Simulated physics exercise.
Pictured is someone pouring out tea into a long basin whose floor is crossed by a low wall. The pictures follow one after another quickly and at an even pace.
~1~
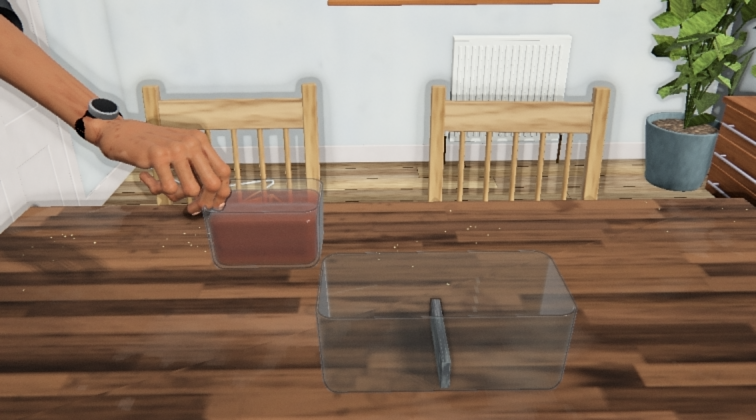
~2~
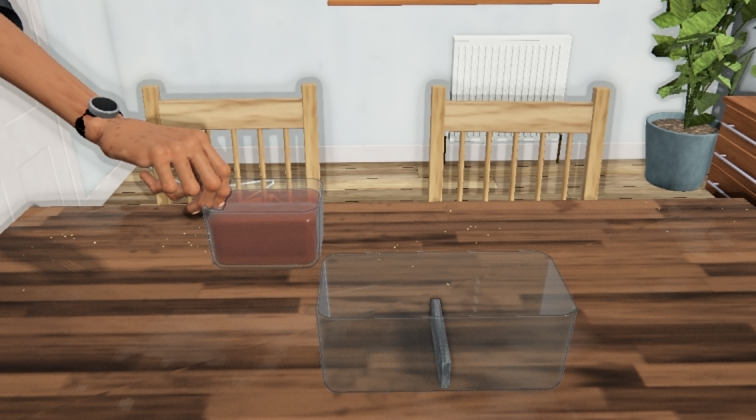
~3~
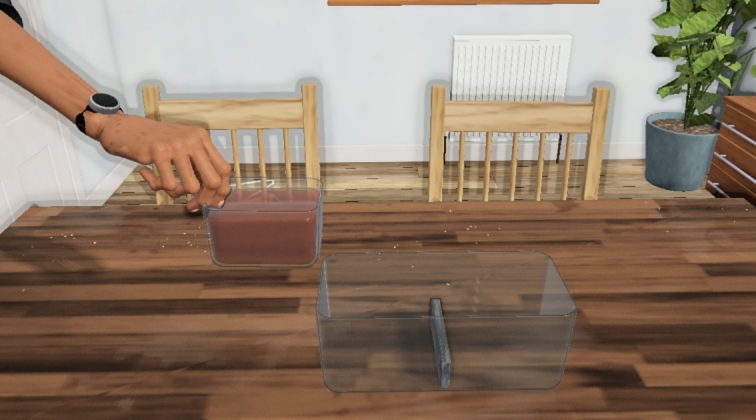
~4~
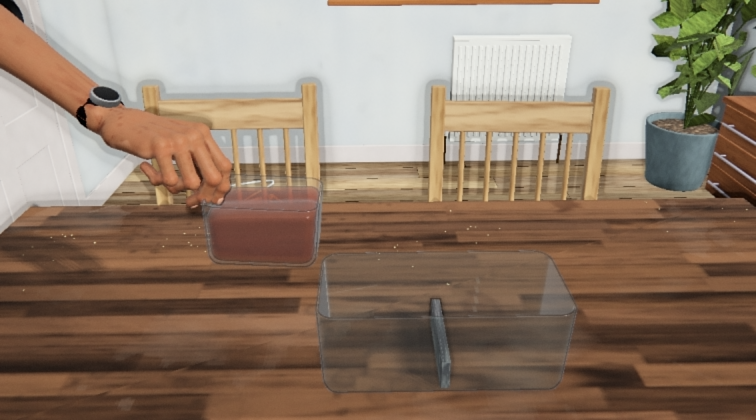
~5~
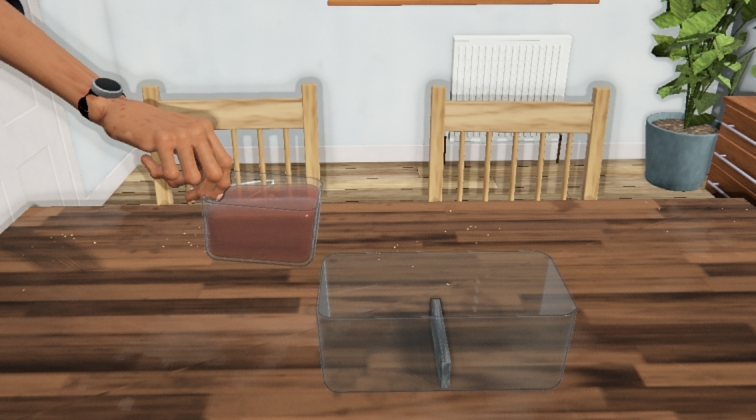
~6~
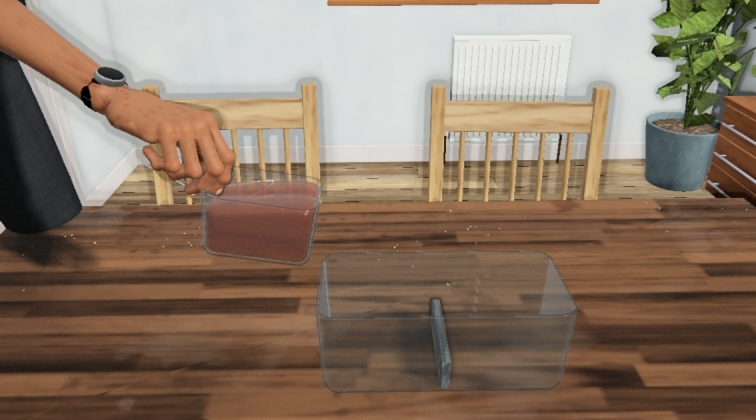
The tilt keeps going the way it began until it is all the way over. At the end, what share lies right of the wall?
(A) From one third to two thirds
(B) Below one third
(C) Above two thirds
B, below one third.
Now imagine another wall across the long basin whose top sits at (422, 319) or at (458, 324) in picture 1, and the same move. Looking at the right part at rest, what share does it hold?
15 % then 5 %.
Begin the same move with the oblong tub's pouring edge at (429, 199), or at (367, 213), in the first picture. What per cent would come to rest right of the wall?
Roughly 95 per cent, then roughly 60 per cent.
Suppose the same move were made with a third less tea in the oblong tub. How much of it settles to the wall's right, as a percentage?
About 5 %.
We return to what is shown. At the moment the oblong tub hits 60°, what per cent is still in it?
My estimate is close to 65 percent remaining.
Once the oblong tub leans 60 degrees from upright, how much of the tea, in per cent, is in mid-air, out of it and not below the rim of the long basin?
About 30 per cent.
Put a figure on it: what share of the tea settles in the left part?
I'd say near 90 in a hundred.
A moment on, the oblong tub is tipped part way and 64 per cent is still to pour, 7 is left of the wall and 0 right of it.
Next, the oblong tub is tipped on its side and 15 per cent is still to pour, 64 is left of the wall and 2 right of it.
Then the oblong tub is tipped on its side and 3 per cent is still to pour, 89 is left of the wall and 4 right of it.
Later the oblong tub is tipped on its side and 0 per cent is still to pour, 88 is left of the wall and 10 right of it.
In the end 89 per cent lies left of the wall, 10 right of it and 1 outside.
